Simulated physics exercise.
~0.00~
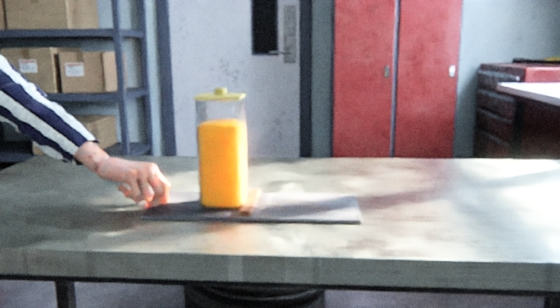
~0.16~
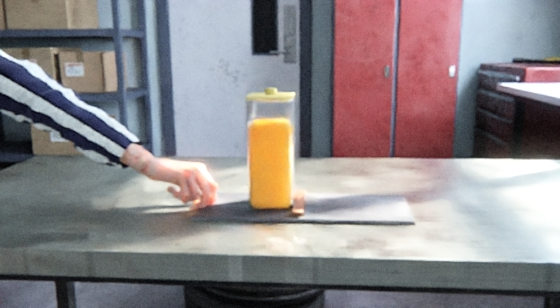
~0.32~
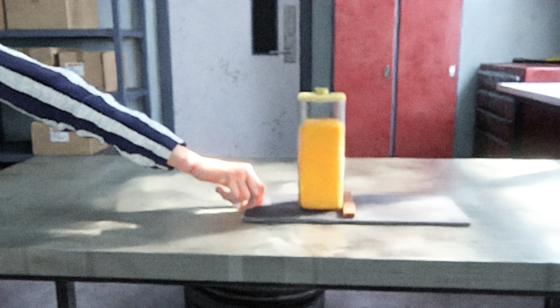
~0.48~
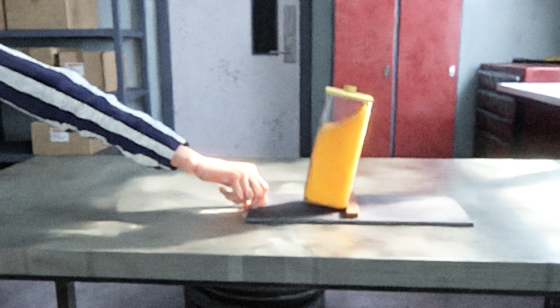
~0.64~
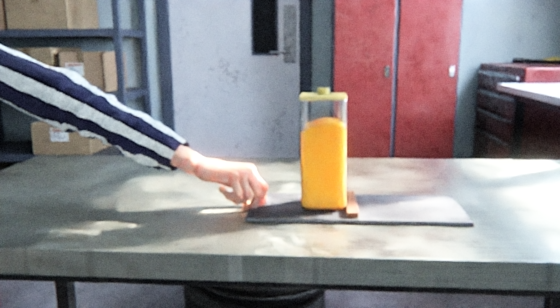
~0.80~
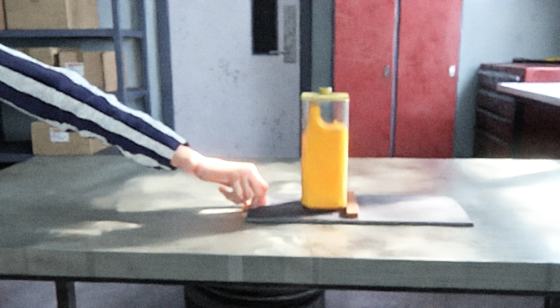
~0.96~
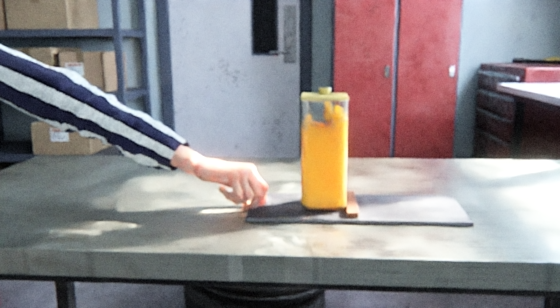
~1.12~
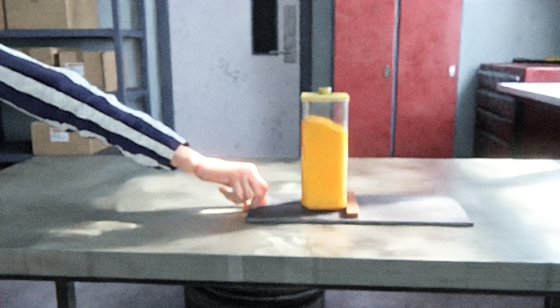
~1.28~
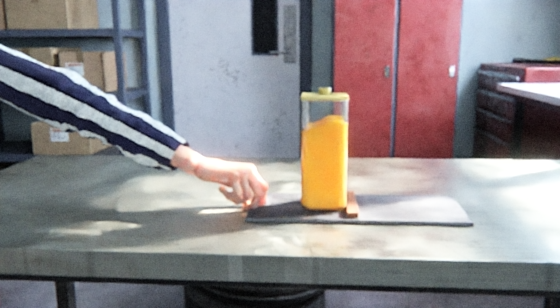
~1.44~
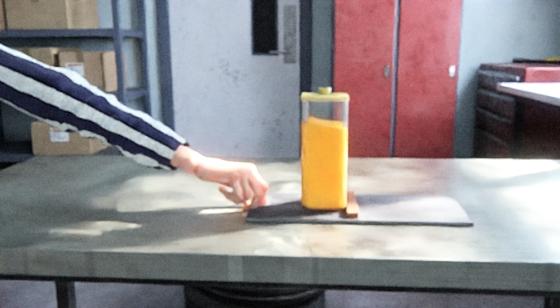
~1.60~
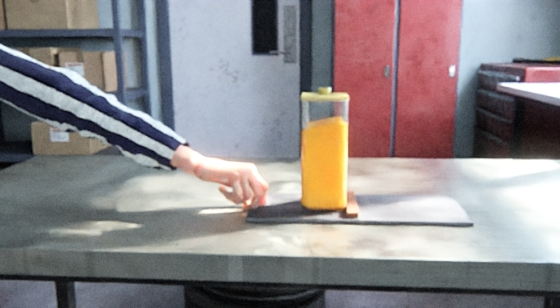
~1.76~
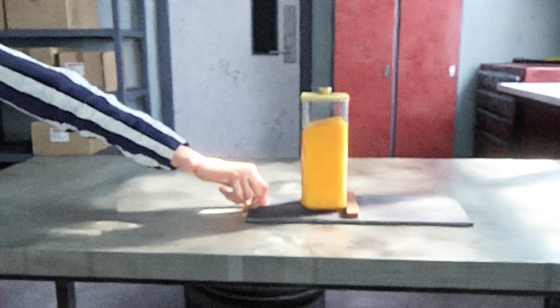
Capped flask of orange juice sliding right on a board beside a striped-sleeved arm, tipping rightward, then rocking back to stand upright.
